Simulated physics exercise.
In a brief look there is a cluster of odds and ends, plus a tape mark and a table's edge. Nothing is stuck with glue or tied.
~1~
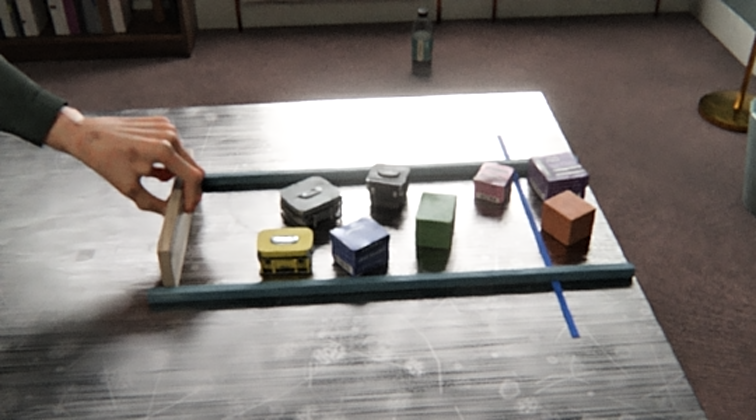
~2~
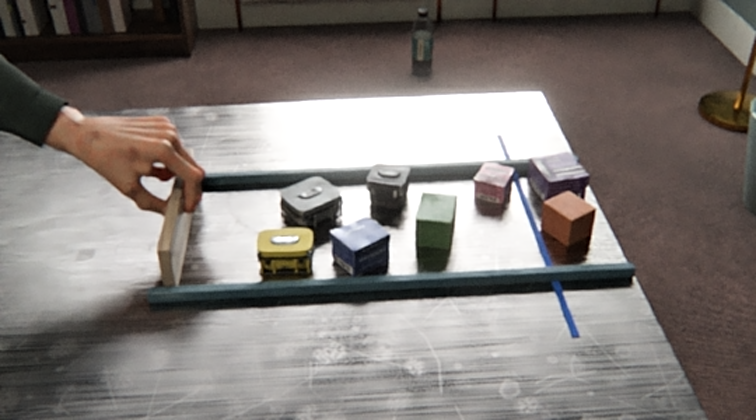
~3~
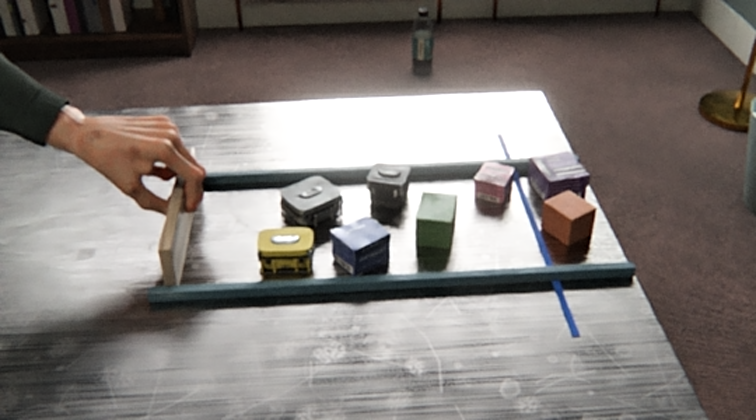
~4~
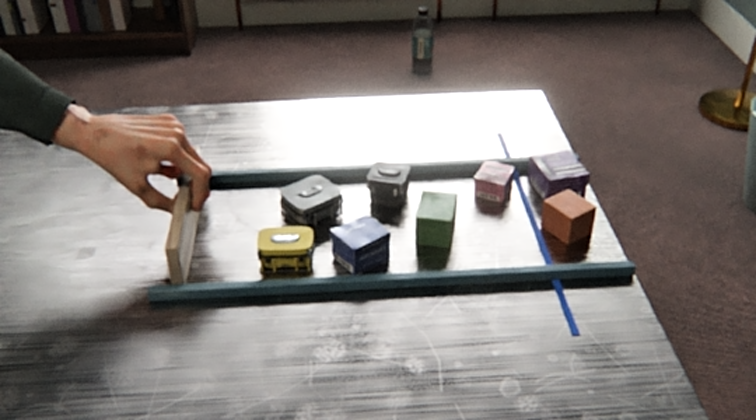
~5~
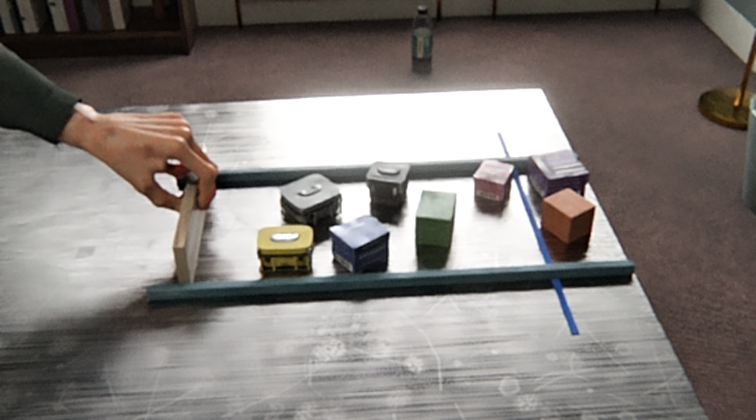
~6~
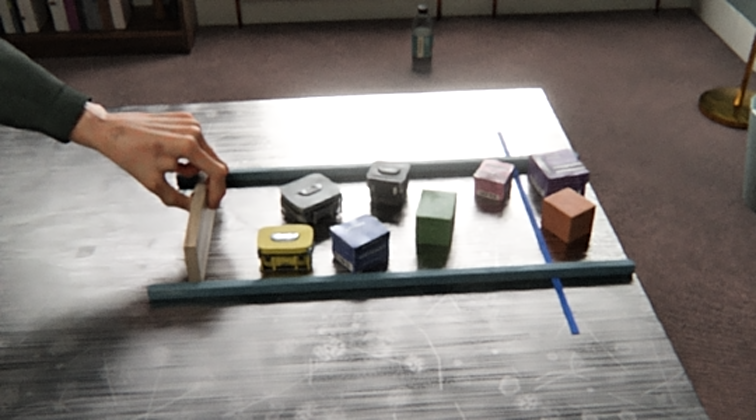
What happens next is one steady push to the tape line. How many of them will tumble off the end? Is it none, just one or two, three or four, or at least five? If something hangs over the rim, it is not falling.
Missing from the table at the end: One or two.
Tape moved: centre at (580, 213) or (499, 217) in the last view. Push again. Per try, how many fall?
You'd get 5 the first time and 0 the second.
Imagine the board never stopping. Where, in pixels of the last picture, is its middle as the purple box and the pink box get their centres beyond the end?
With the purple box it sits around (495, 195), with the pink box around (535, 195).
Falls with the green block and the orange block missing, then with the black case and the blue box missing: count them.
You'd count 1 the first time and 1 the second time.
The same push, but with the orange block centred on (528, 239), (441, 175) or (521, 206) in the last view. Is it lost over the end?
Slips off; Keeps its place; Slips off.
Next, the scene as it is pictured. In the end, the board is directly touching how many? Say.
The answer is 3.
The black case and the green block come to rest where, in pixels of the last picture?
The first one ends at (544, 172), the second at (603, 208).
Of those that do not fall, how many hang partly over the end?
It totals 3.
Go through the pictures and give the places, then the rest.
The first picture shows purple box (557, 178); orange block (568, 218); pink box (494, 182); board (179, 215); tape (531, 218).
The second picture shows orange block (568, 218); board (180, 215).
The third picture shows pink box (494, 182); green block (436, 220).
The fourth picture shows purple box (558, 176); black case (389, 184).
The fifth picture shows orange block (568, 215); blue box (360, 244).
The sixth picture shows purple box (557, 174); orange block (568, 215); pink box (494, 180); board (203, 211); tape (531, 215).
Soon after, none off yet; purple box at rest near (557, 174); orange block at rest near (568, 215); pink box at rest near (494, 180).
At rest, the number that fall off is one or two; fallen, orange block and purple box.
